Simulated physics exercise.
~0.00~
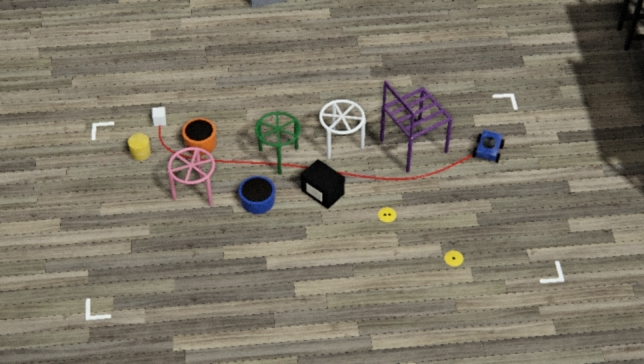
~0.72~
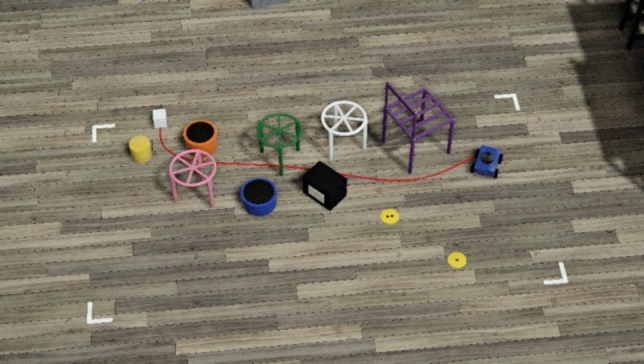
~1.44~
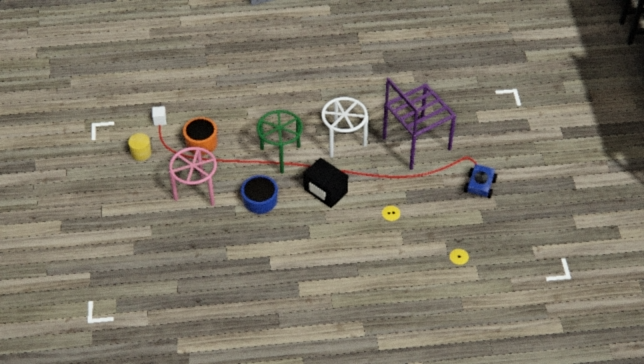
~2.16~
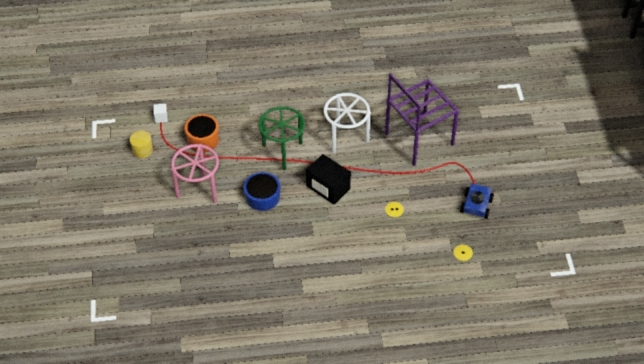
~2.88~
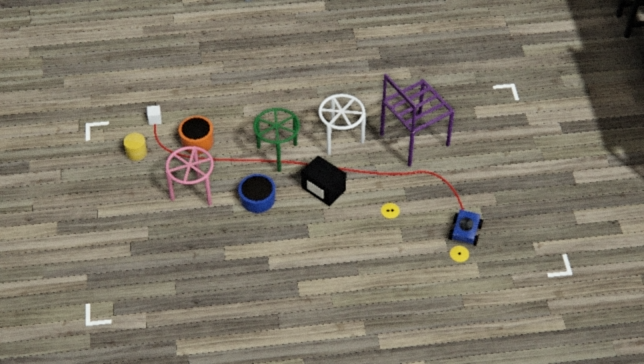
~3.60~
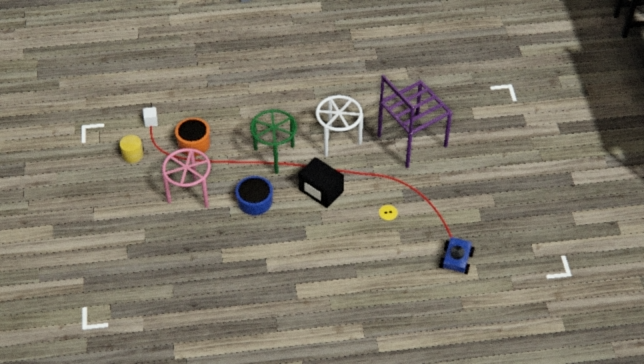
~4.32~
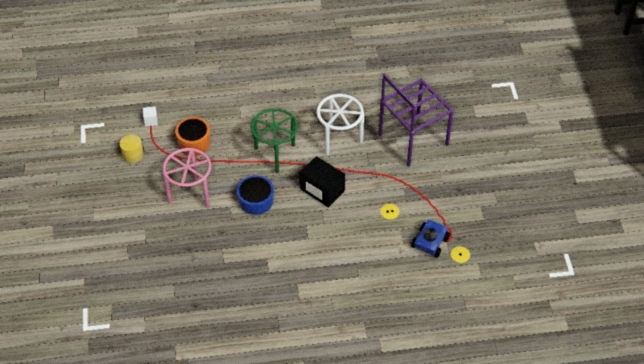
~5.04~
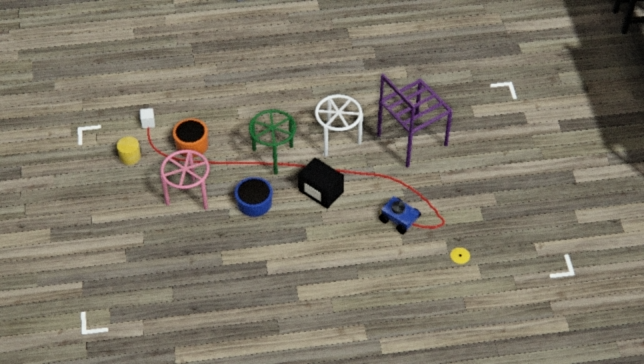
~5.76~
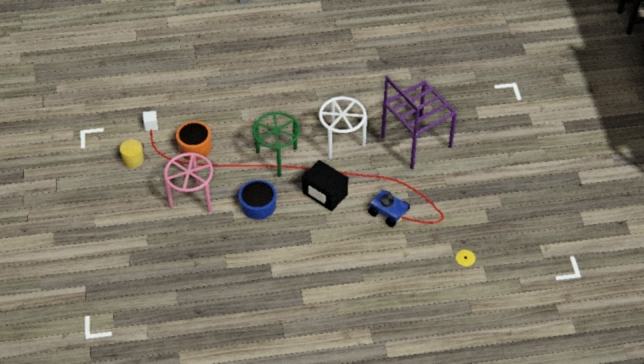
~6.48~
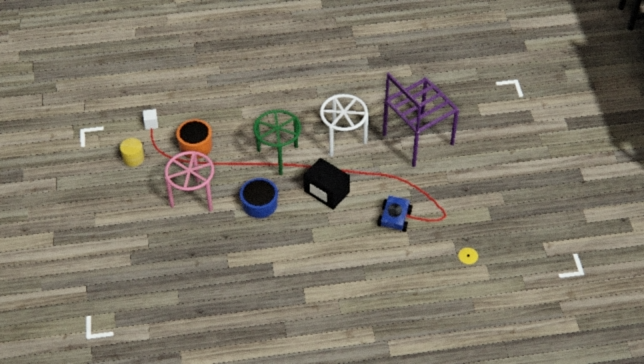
To begin with, a small blue cart sits at the right of a wood-plank floor, trailing a thin red lead that winds back past stools, pots, a black box and a purple chair-like frame to a white block near a yellow tub. The cart rolls slowly down and slightly left, drawing the lead into a bend, until it covers the lower yellow mark. It then turns and heads up and left to the other yellow mark, leaving a loop of lead behind it. There it stops, and the furniture and pots all remain standing in their places.
